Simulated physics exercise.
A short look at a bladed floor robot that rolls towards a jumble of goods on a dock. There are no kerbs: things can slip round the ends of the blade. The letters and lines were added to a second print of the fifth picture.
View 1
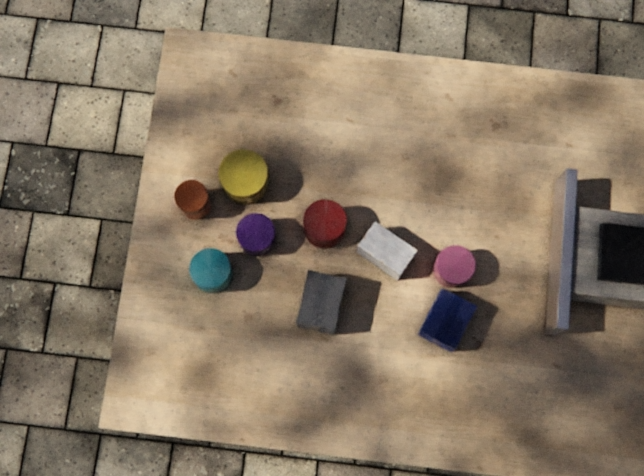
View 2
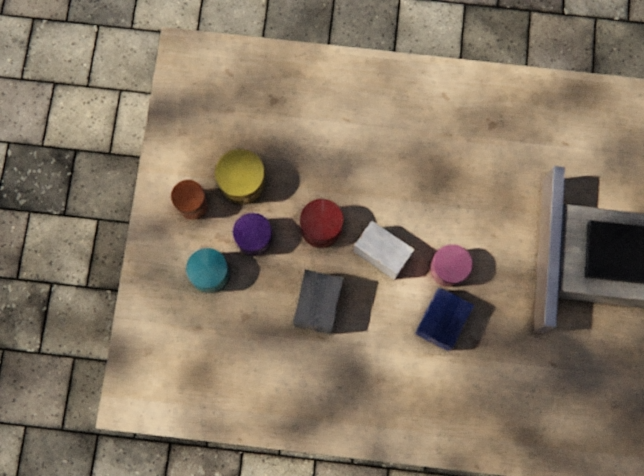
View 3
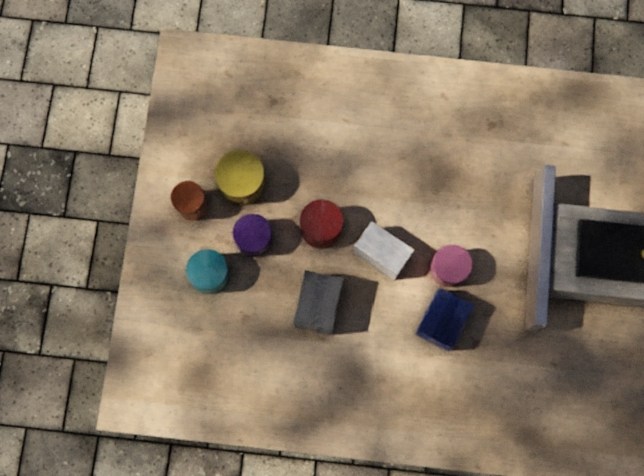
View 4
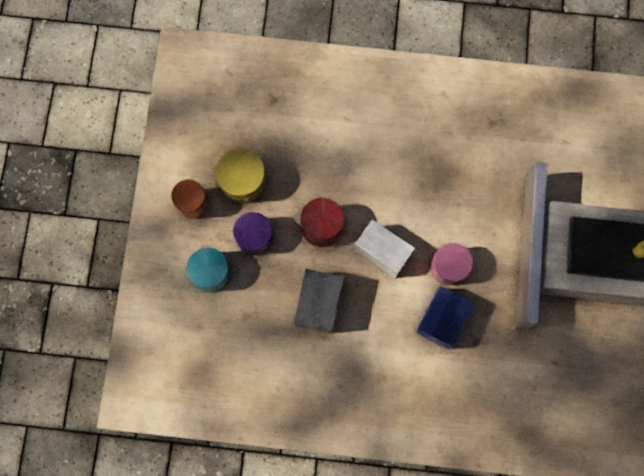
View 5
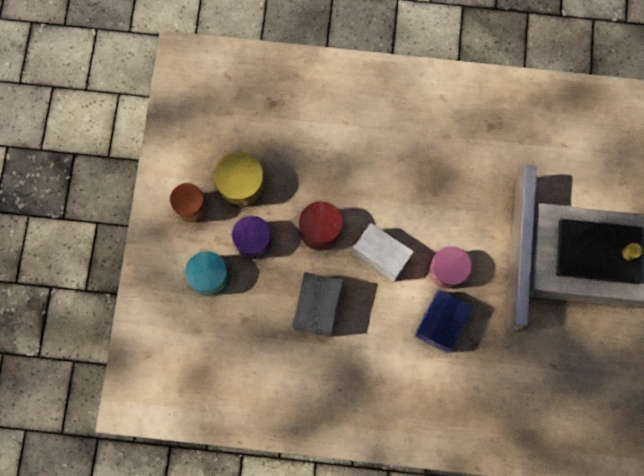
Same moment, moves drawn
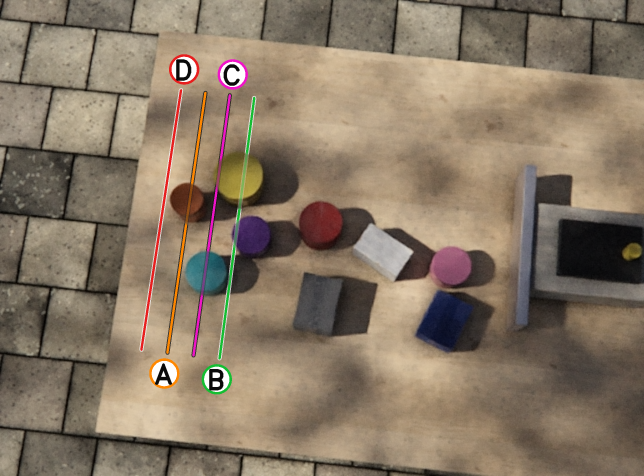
A bladed robot at the right edge edges slowly leftward across a pale, sun-dappled surface, its wide grey blade leading. More of its dark-topped body comes into view, then a small yellow part shows on top. The scattered coloured cylinders and blocks to its left stay put, with a gap still separating them from the blade.
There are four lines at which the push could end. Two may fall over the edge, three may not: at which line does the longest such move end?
As far as mark A.
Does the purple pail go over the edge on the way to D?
Yes.
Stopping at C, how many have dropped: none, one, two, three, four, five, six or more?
By then, none.
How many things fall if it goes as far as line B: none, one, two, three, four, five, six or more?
In all, none.
On the marked copy, A at (187, 218); B at (237, 224); C at (212, 221); D at (162, 216).
Following A. Soon after the start, robot (470, 237); blue parcel (369, 324); red canister (291, 215).
Later, robot (347, 224); yellow pail (223, 169); purple pail (226, 236).
In the end, robot (252, 214); orange pail over the edge; turquoise canister (120, 267); one fallen.
As for the rest, B is within the limit but short; C is within the limit but short; D drops three.
